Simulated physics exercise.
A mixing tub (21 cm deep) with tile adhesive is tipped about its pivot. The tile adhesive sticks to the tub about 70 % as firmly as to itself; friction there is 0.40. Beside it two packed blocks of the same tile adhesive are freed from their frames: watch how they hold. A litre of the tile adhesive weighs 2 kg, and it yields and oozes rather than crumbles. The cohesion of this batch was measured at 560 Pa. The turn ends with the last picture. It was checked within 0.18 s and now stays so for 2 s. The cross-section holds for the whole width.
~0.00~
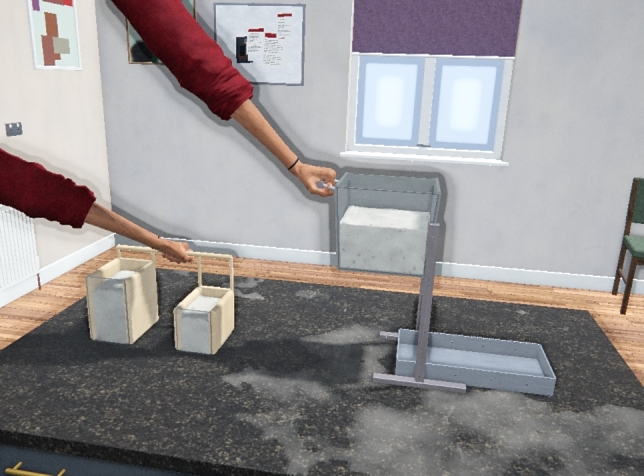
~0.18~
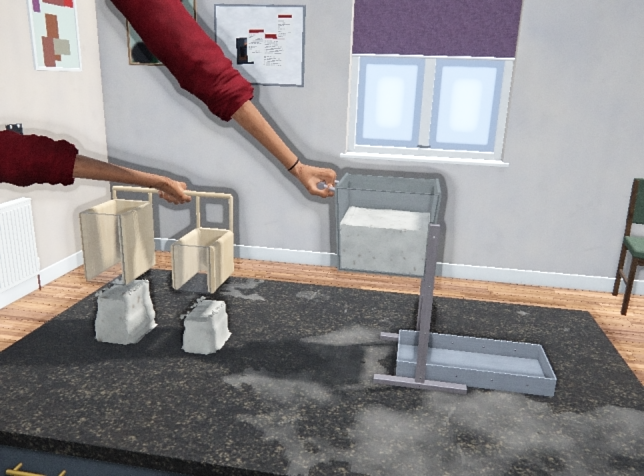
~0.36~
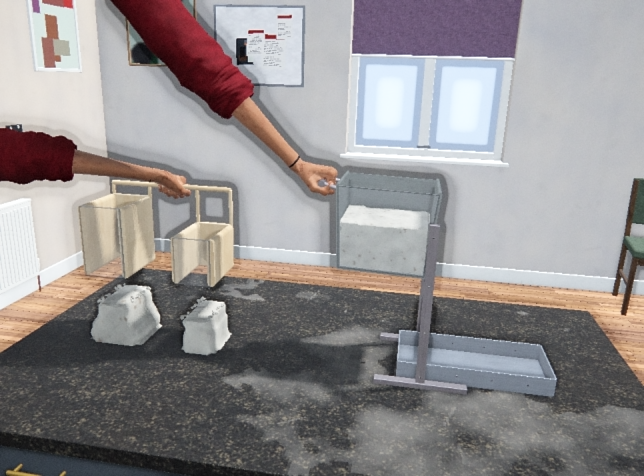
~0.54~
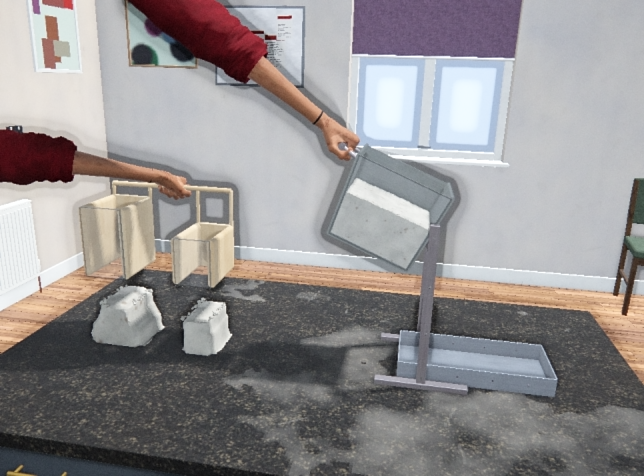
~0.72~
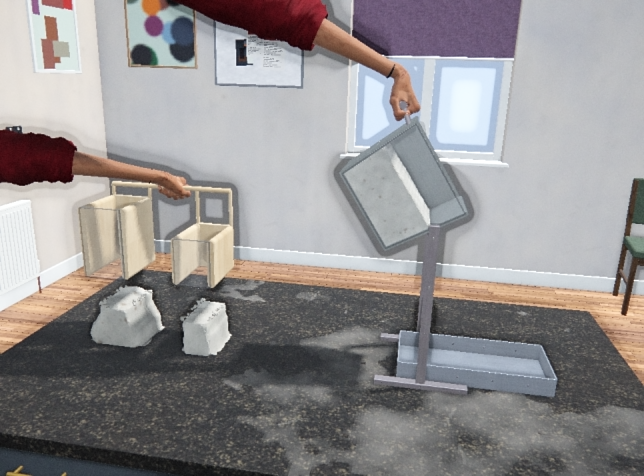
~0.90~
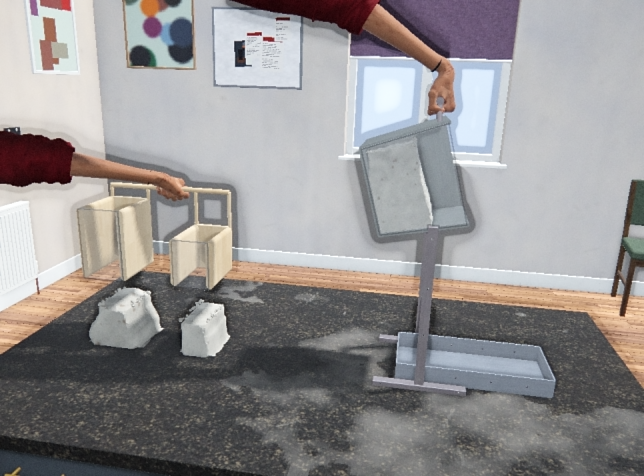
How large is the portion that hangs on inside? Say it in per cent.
Expect roughly 100 %.
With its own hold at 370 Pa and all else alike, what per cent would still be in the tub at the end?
It would be near 100 %.
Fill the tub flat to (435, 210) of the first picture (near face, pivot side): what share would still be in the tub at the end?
In that case some 95 per cent.
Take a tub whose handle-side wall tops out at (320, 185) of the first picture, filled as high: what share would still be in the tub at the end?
In that case some 100 per cent.
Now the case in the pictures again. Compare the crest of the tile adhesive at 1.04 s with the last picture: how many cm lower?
Some 2 cm.
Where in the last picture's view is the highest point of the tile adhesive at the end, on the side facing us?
Near (427, 163).
After 1.04 s, the tub is at 75 degrees and holds 100 %.
After 1.21 s, the tub is at 75 degrees and holds 100 %.
After 1.38 s, the tub is at 75 degrees and holds 100 %.
After 1.55 s, the tub is at 75 degrees and holds 100 %.
After 2.90 s, at the end, the tub is at 75 degrees and holds 100 %.
